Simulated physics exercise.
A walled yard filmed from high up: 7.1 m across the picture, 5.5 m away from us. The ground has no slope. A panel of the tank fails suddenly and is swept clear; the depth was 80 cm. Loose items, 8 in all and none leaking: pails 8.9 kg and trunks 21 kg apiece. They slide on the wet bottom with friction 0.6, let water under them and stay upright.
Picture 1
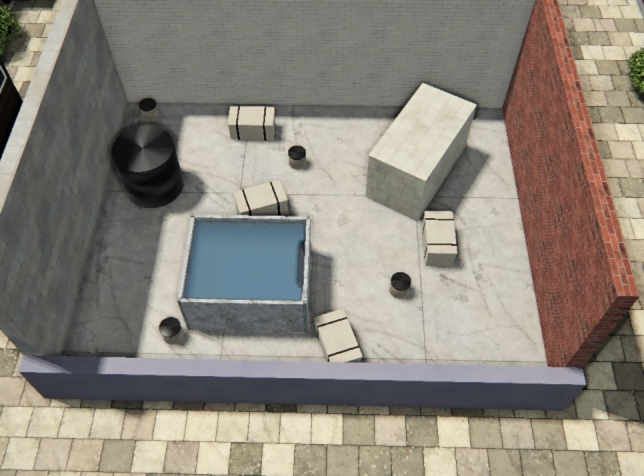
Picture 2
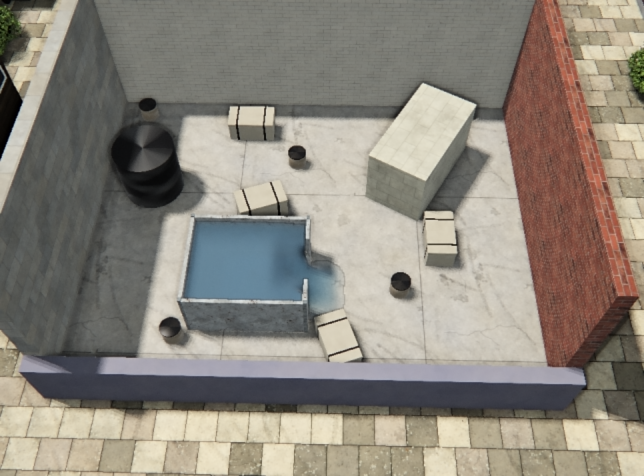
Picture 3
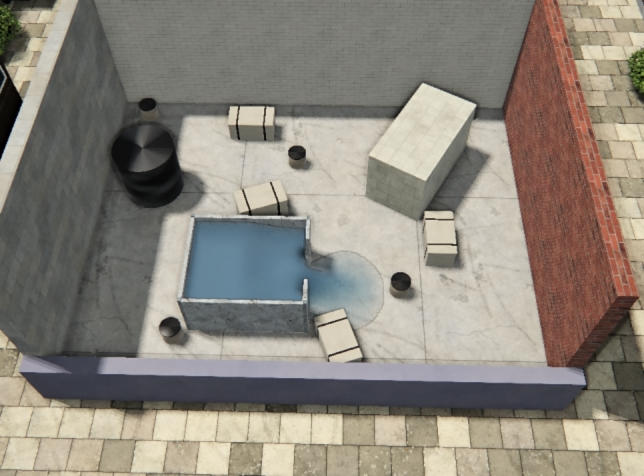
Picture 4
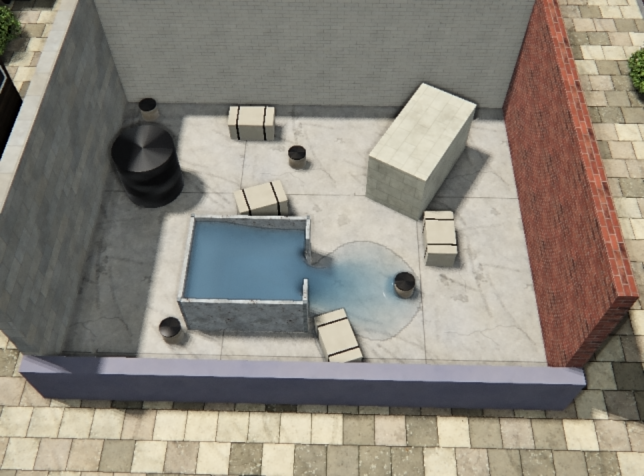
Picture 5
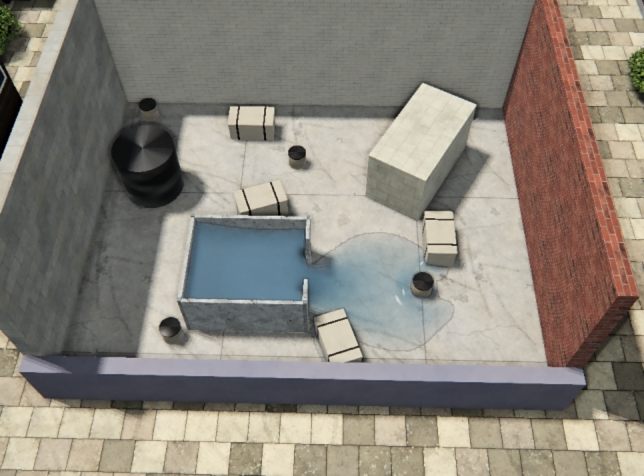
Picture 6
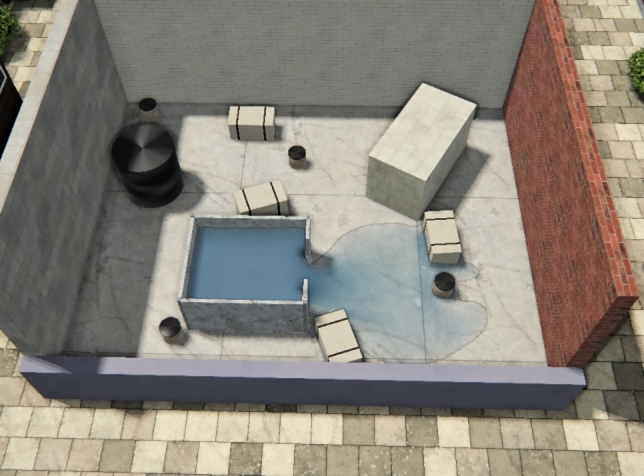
The clip opens on a walled yard seen from above, with a full tank of blue water among dark pails and pale trunks. The tank's right side gives way and water spreads rightward across the floor, pushing one pail to the right and reaching a trunk, which barely shifts.
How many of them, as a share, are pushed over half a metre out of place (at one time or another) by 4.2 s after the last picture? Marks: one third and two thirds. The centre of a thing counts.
That comes to not even a third.
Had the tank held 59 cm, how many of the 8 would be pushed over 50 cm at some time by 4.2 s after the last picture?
In that case 2 of them.
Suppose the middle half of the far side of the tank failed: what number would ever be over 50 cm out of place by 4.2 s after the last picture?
In that case 4 of them.
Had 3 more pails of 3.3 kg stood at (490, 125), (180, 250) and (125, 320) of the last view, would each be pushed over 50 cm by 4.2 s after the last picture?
In turn: More, less, short of it.
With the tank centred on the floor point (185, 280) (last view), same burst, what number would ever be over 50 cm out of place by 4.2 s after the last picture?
Then 3.
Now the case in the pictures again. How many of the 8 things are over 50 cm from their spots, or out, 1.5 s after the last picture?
2 of them.
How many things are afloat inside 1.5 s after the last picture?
At that moment 0.
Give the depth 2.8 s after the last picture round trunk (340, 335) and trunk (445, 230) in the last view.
Roughly 3 and 9 cm.
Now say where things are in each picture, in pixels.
In the first frame, a pail at (401, 281) rests on the ground; a trunk at (441, 232), on the bottom; 2.4 m2 under water; 0 of 8 have shifted.
In the second frame, a pail at (401, 281), on the bottom; a trunk at (441, 232), on the bottom; 2.9 m2 under water; 0 of 8 have shifted.
In the third frame, a pail at (401, 281) rests on the ground; a trunk at (441, 232), on the bottom; water covers 3.7 m2; 0 of 8 have shifted.
In the fourth frame, a pail at (405, 281), on the bottom, 6 cm from its start; a trunk at (441, 232), on the bottom; water covers 4.6 m2; 1 of 8 have shifted.
In the fifth frame, a pail at (423, 281) rests on the ground, 34 cm from its start; a trunk at (441, 232) rests on the ground; water covers 5.7 m2; 1 of 8 have shifted.
In the sixth frame, a pail at (445, 281) rests on the ground, 67 cm from its start; a trunk at (443, 231) rests on the ground, 4 cm from its start; 6.9 m2 under water; 1 of 8 have shifted.
Then, 0.4 s after the last picture 2 of 8 are over 50 cm from their spots; 0 afloat.
Then, 1.5 s after the last picture 2 of 8 are over 50 cm from their spots; 0 afloat.
Then, 2.8 s after the last picture 2 of 8 are over 50 cm from their spots; 2 afloat.
Then, 4.2 s after the last picture 2 of 8 are over 50 cm from their spots, and 2 have been at some point; 1 afloat.
